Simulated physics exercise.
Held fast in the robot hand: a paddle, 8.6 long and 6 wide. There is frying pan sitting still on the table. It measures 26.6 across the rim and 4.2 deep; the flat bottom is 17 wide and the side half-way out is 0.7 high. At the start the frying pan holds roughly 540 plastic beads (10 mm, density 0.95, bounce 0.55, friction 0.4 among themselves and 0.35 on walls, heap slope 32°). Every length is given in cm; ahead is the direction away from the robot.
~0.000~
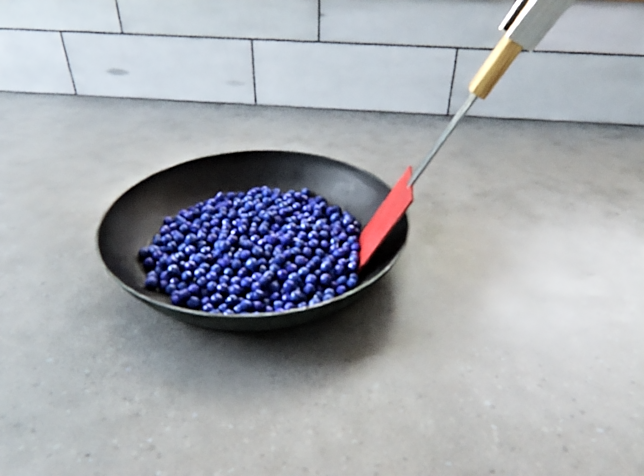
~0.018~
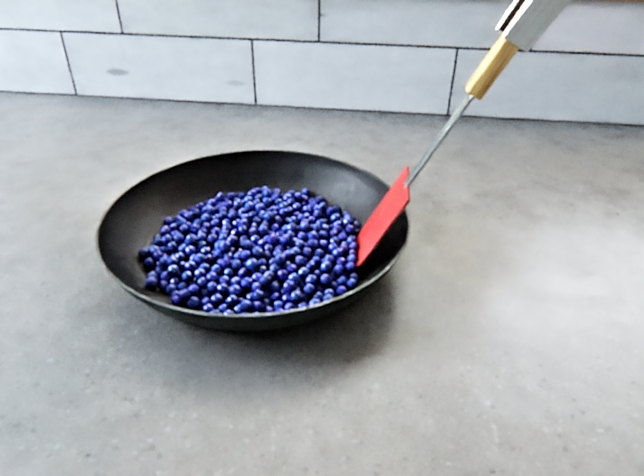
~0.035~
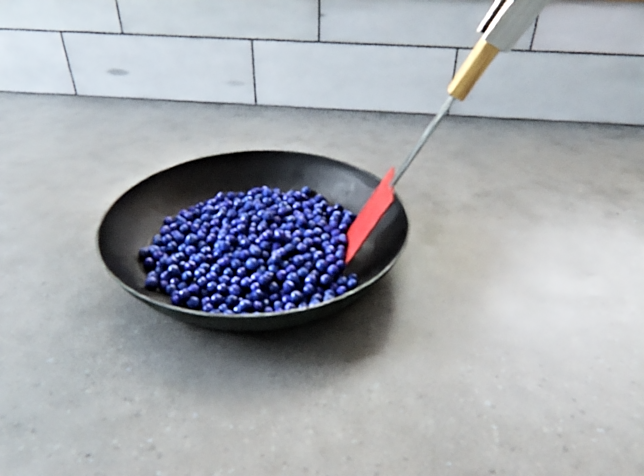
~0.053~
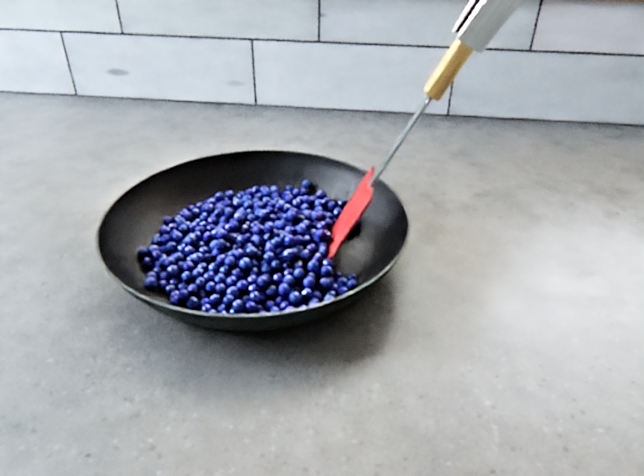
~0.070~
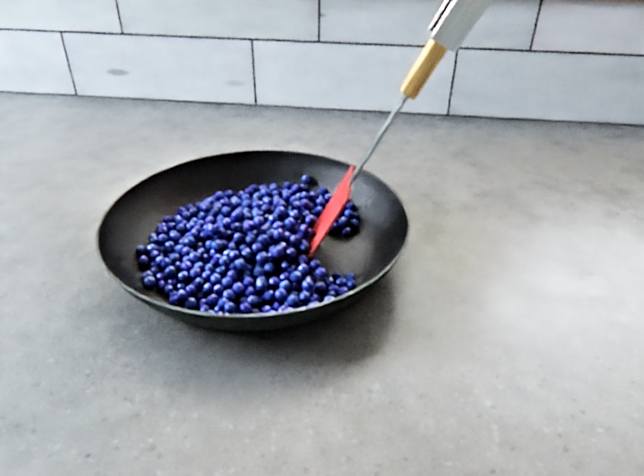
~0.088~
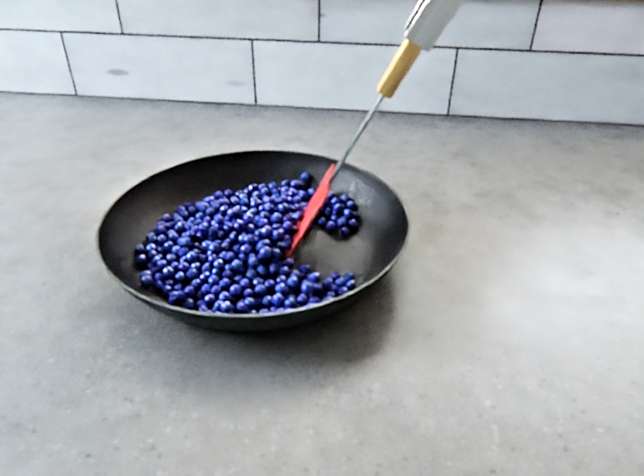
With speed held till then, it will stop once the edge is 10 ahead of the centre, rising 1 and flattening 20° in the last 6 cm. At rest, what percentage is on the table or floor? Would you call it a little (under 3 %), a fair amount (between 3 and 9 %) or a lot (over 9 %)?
A lot, over 9 %.
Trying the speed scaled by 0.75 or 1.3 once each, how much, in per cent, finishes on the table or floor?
Try one about 5 %, try two about 15 %.
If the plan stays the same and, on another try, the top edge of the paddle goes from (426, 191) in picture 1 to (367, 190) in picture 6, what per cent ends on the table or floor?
Near 5 in a hundred.
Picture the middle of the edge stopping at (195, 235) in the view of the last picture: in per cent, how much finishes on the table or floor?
Around 0 percent ends on the table or floor.
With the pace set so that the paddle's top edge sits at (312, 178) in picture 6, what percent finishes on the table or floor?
Near 15 in a hundred.
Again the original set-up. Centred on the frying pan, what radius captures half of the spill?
Roughly 24 cm.
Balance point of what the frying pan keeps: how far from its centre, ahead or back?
It sits some 3.0 centimetres ahead of centre.
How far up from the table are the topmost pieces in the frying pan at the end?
Some 4.0 cm.
After 0.13 s, sloping 63°, highest piece 6 above the table; 544 in the frying pan.
After 0.17 s, sloping 57°, highest piece 6 above the table; 544 in the frying pan.
After 0.39 s, sloping 43°, highest piece 12 above the table; 473 in the frying pan, 53 on the table or floor, 18 on the blade or in flight.
After 1.44 s, sloping 43°, highest piece 4 above the table; 473 in the frying pan, 71 on the table or floor.
At rest, 473 in the frying pan, 71 on the table or floor. That is 13 % on the table or floor.
